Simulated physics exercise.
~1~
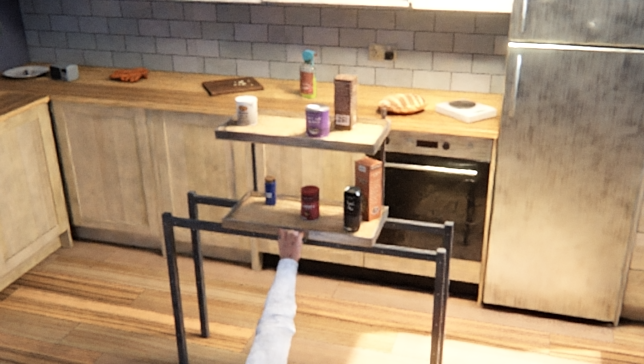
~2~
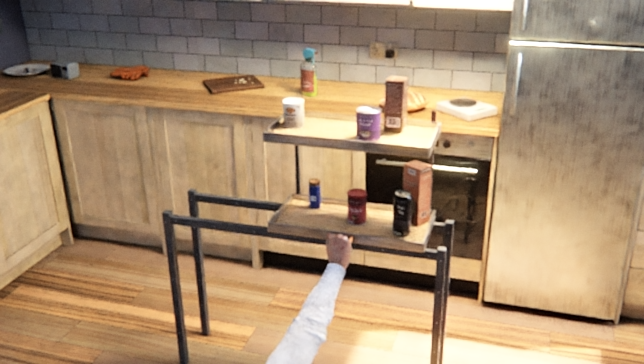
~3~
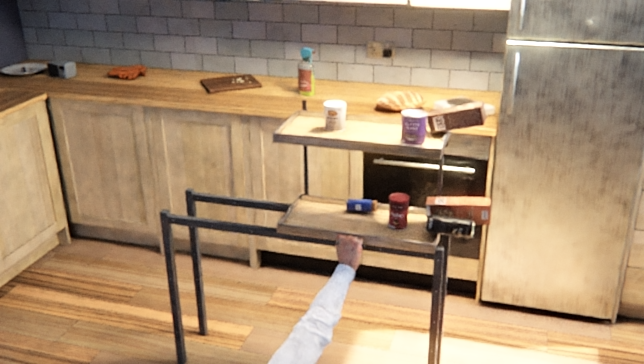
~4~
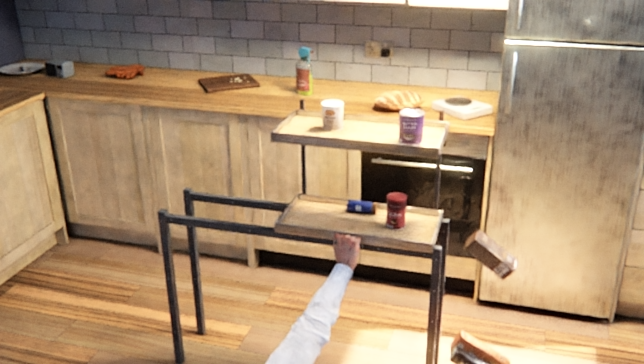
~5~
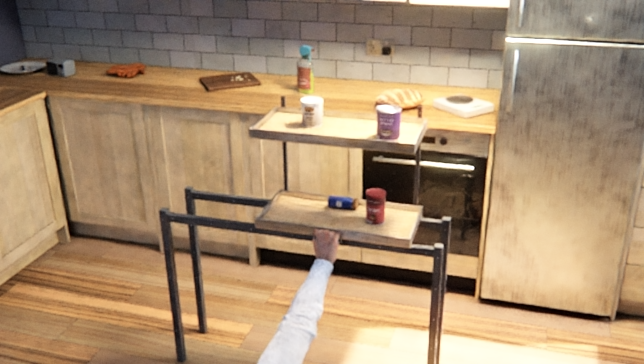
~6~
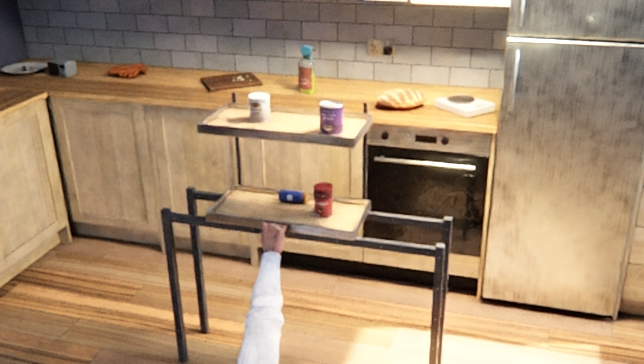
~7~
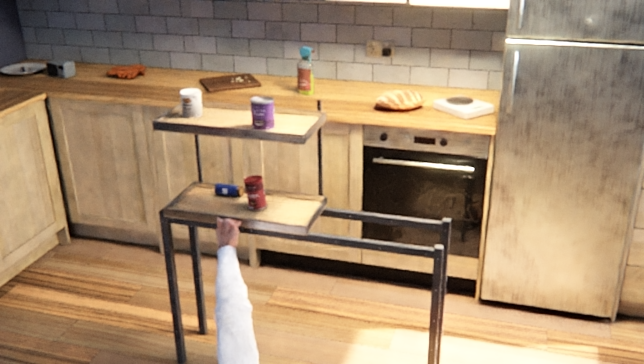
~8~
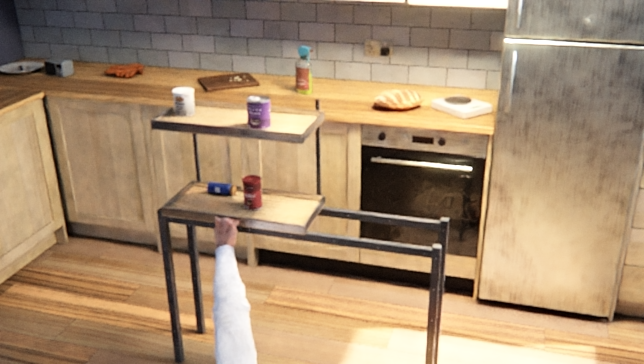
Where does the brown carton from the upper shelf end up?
The brown carton ends up off the rack. It tips over at the right side and falls toward the floor.
